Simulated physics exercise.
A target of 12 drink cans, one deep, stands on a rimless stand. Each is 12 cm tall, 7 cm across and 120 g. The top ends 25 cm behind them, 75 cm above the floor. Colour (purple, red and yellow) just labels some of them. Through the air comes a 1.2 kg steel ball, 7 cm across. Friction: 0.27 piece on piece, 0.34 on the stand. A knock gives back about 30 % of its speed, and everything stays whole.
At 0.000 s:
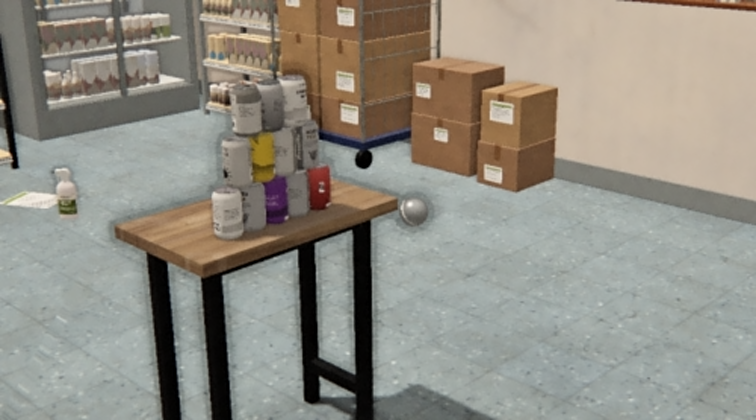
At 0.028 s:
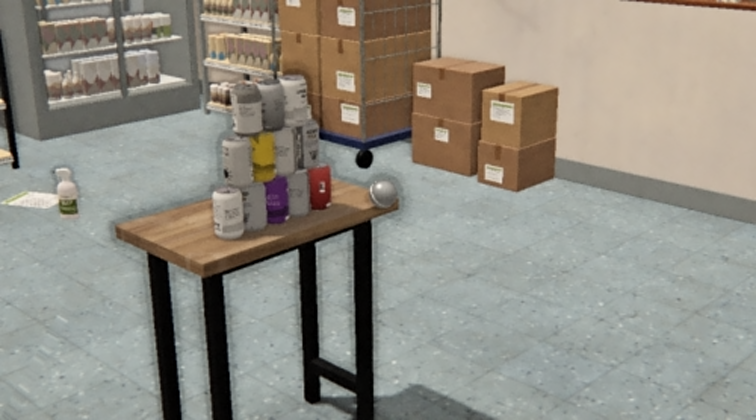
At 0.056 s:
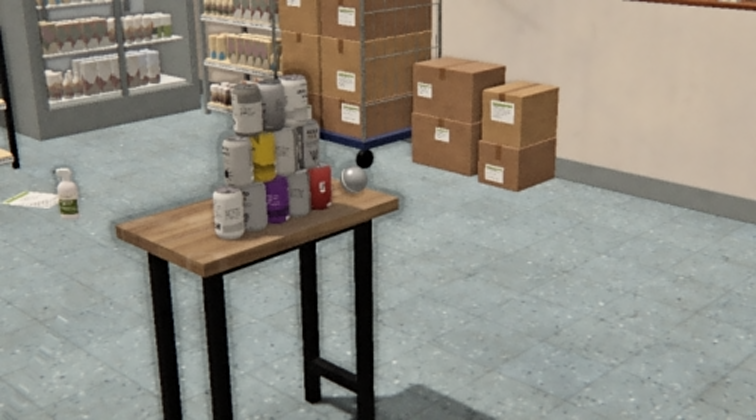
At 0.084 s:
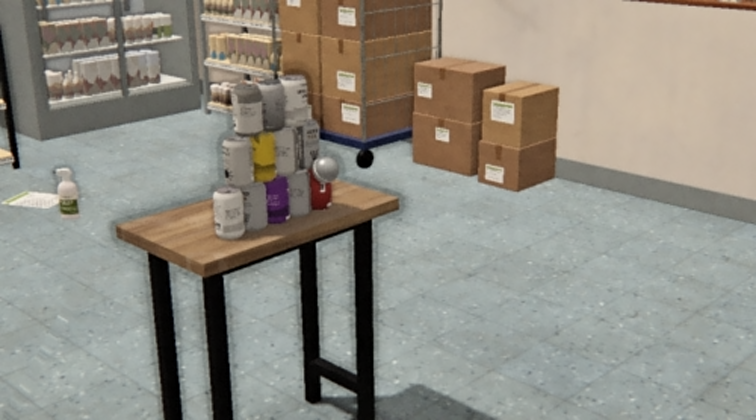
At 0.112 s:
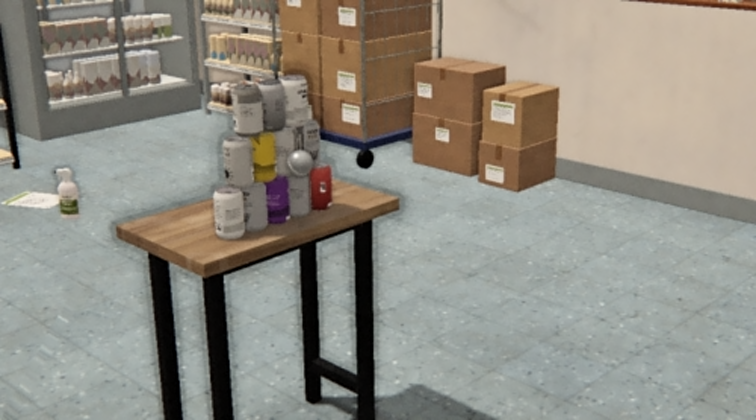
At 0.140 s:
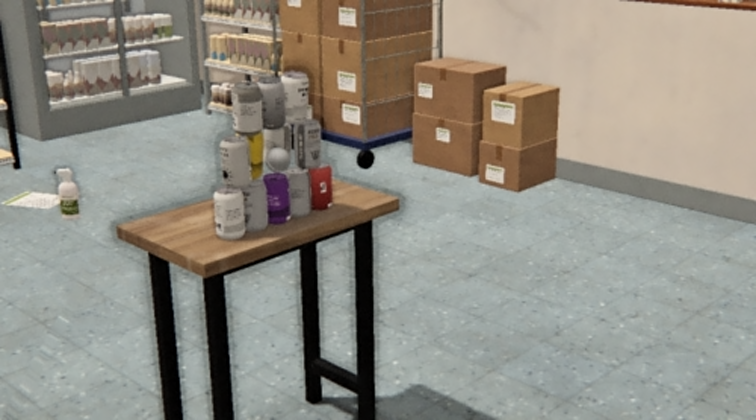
A small wooden table with black legs, holding a stack of cans, stands on the pale tiled floor of a stockroom, seen from slightly above by a still camera. Mostly white and grey cans surround yellow, purple and red ones, with shelves and cardboard boxes behind. A silvery ball flies in from the right, passes leftward before the red can, and strikes the stack, slightly shifting some cans.
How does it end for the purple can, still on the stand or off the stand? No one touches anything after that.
It stays up there.
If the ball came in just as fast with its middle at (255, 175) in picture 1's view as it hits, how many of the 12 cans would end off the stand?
Then 2.
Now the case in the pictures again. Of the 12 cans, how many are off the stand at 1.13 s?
4 by then.
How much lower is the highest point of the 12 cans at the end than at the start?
Roughly 12 cm.
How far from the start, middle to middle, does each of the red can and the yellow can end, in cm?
About: Red 0, yellow 175.
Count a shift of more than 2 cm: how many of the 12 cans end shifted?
It is 7.
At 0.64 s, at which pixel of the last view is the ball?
Around (64, 287).
Around 0.32 s, ball still moving; none of the 12 cans off the stand, 7 disturbed; purple can unmoved; yellow can tipped 49°, 12 cm lower.
Around 0.64 s, ball still moving; 3 of the 12 cans off the stand; purple can unmoved; yellow can tipped 51°, 81 cm lower.
Around 1.13 s, ball still moving; 4 of the 12 cans off the stand; purple can unmoved; yellow can on its side.
Finally (1.5 s), ball rolling away; 5 of the 12 cans off the stand; purple can unmoved; yellow can on its side; red can unmoved. Seen by the last camera, middles, purple can near (277, 199).
